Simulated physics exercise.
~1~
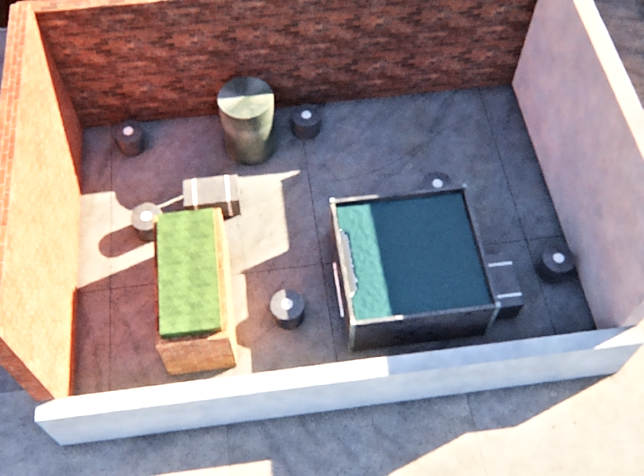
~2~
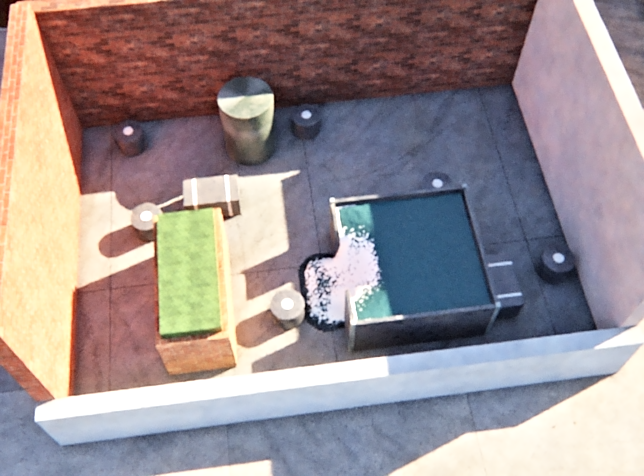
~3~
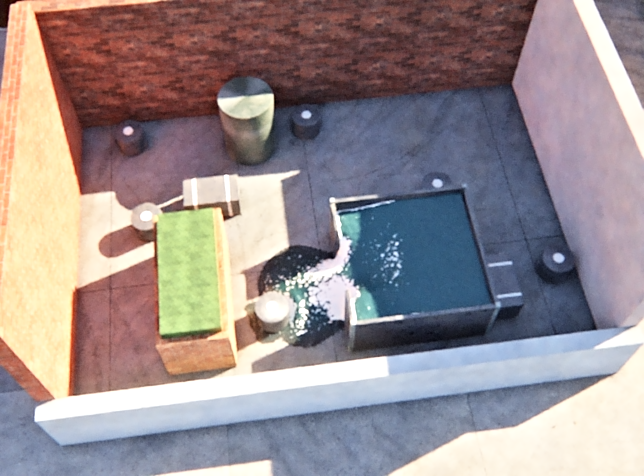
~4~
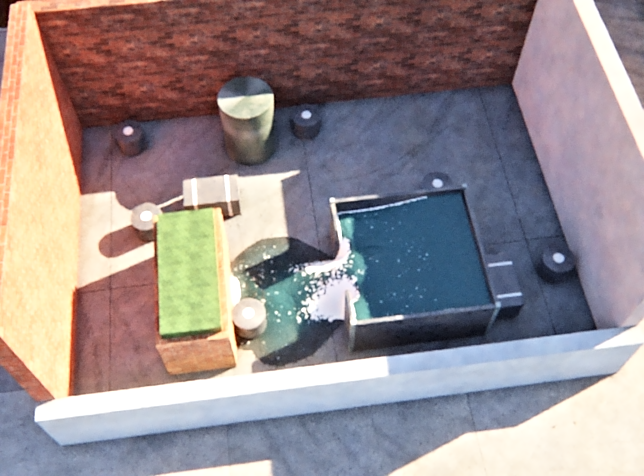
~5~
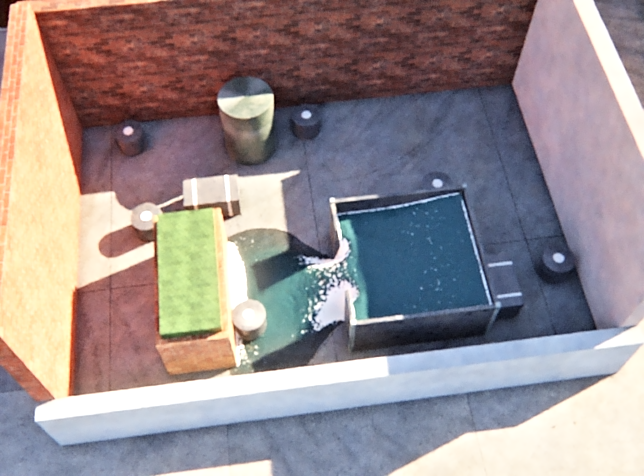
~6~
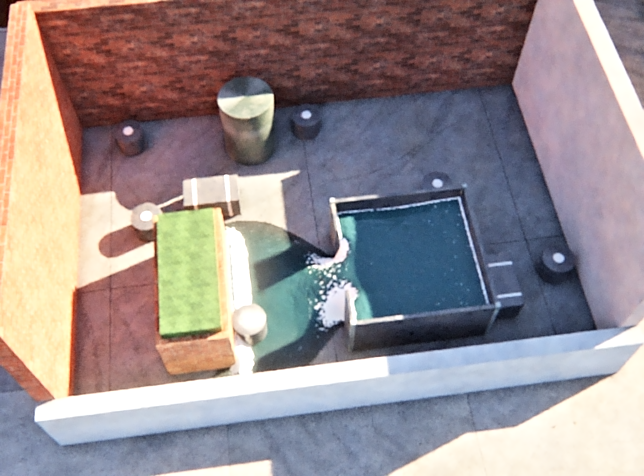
Water bursts from the tank's left side and pushes a round tub toward the grass-topped block.
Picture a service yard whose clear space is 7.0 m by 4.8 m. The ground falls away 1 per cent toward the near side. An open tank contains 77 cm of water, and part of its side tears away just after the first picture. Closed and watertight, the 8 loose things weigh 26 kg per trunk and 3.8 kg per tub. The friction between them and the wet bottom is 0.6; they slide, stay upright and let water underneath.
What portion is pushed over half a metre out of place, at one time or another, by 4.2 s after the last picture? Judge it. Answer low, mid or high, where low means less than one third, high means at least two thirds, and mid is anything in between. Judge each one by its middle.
High.
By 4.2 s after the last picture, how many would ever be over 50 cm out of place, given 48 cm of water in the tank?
Count under that change: 2.
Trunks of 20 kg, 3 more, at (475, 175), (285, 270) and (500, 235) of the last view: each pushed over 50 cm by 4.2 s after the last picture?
So it's stays below, then gets above, then stays below.
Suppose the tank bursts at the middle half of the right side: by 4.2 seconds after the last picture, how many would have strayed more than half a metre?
The answer then is 3.
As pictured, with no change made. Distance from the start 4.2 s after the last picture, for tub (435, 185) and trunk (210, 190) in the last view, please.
Taking them in turn, I get 0 cm for the first and 200 cm for the second.
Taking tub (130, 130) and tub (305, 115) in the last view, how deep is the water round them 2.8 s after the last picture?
Some 14 cm at the first, some 5 cm at the second.
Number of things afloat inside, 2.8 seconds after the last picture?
I'd say 3 of them.
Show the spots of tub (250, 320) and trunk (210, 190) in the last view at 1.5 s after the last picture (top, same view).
About (327, 351) for the first and (164, 117) for the second.
Then, 0.4 s after the last picture 1 of 8 are over 50 cm from their spots; 1 afloat.
Then, 1.5 s after the last picture 2 of 8 are over 50 cm from their spots; 1 afloat.
Then, 2.8 s after the last picture 3 of 8 are over 50 cm from their spots; 3 afloat.
Then, 4.2 s after the last picture 6 of 8 are over 50 cm from their spots, and 6 have been at some point; 5 afloat.
